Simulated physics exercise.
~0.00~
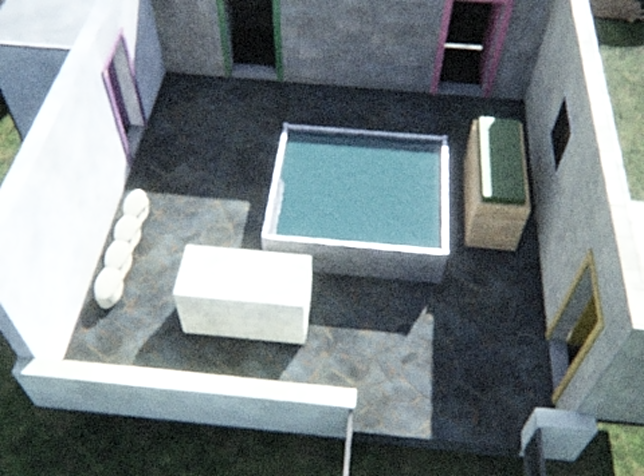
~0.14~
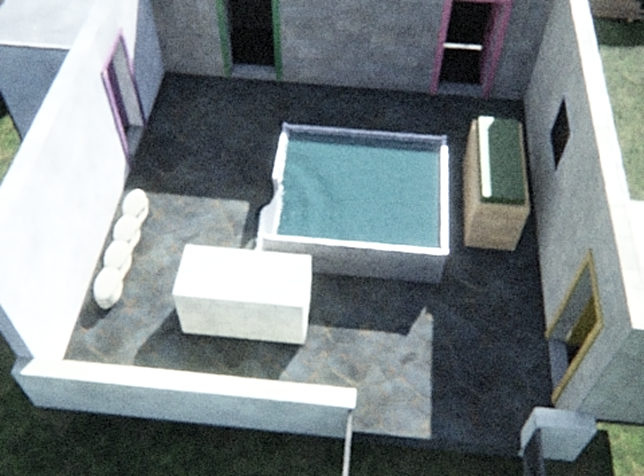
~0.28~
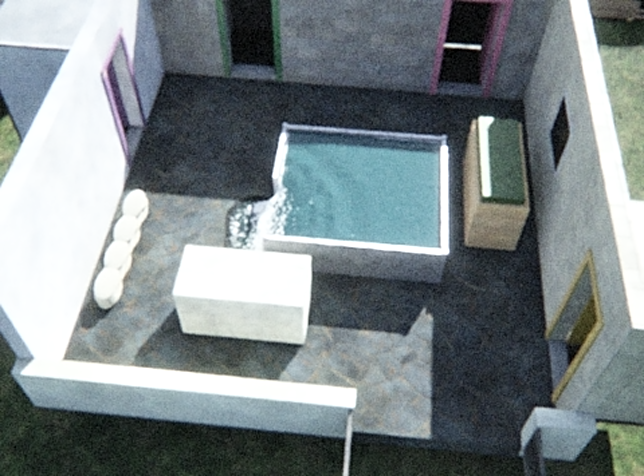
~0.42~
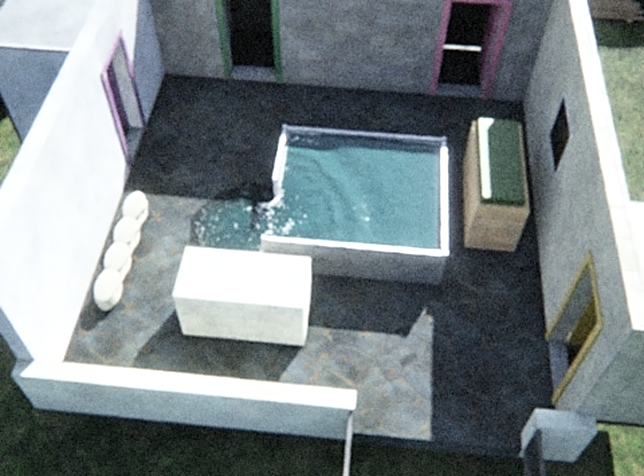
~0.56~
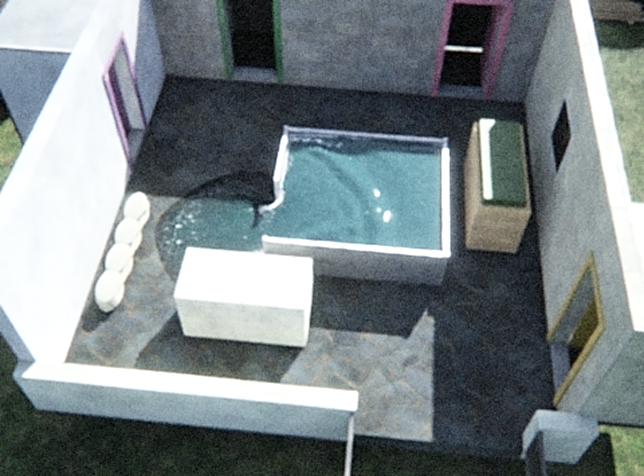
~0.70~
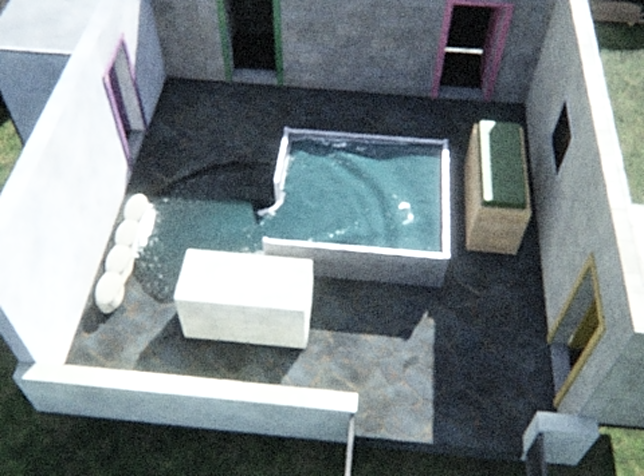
An open tank's left side breaks, and water pours out leftward across the walled yard.
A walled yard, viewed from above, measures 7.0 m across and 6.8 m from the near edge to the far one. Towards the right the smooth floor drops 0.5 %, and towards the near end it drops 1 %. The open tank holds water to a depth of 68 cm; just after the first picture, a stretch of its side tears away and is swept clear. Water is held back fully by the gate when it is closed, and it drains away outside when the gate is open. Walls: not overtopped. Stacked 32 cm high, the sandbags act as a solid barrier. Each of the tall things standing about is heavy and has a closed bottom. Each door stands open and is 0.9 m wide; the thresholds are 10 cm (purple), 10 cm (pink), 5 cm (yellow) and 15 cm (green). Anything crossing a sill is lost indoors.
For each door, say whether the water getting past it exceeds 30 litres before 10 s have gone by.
In the end the purple door surpasses the limit; the pink door falls short of the limit; the yellow door surpasses the limit; the green door falls short of the limit.
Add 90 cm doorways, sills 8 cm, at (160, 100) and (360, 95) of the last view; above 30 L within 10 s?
In turn: Past it, below.
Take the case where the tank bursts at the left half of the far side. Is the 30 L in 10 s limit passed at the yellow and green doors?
Yellow stays inside, green goes beyond, judged against that limit.
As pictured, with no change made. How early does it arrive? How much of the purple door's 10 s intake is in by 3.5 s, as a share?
Some 55 in a hundred.
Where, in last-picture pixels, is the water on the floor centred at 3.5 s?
I'd put it close to (269, 232).
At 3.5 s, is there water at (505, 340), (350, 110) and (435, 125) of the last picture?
Listed in sequence, the spots are bone dry, bone dry and bone dry.
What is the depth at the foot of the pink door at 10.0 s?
Depth: ~ 8.5 cm.
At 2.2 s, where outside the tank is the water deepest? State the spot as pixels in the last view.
Look around (136, 257).
After 1.4 s water covers 20 % of the floor and is deepest (40 cm) near (130, 276); purple door 11 cm at the sill, 0 L in, pink door not reached, yellow door not reached, green door not reached.
After 2.2 s water covers 30 % of the floor and is deepest (42 cm) near (136, 257); purple door 19 cm at the sill, 13 L in, pink door not reached, yellow door not reached, green door not reached.
After 3.5 s water covers 45 % of the floor and is deepest (33 cm) near (118, 394); purple door 18 cm at the sill, 58 L in, pink door not reached, yellow door not reached, green door 9 cm at the sill, 0 L in.
After 6.0 s water covers 85 % of the floor and is deepest (24 cm) near (143, 397); purple door 14 cm at the sill, 96 L in, pink door 2 cm at the sill, 0 L in, yellow door 15 cm at the sill, 23 L in, green door 11 cm at the sill, 0 L in.
After 10.0 s water covers 95 % of the floor and is deepest (18 cm) near (520, 160); purple door 9 cm at the sill, 103 L in, pink door 8 cm at the sill, 0 L in, yellow door 12 cm at the sill, 145 L in, green door 8 cm at the sill, 0 L in.
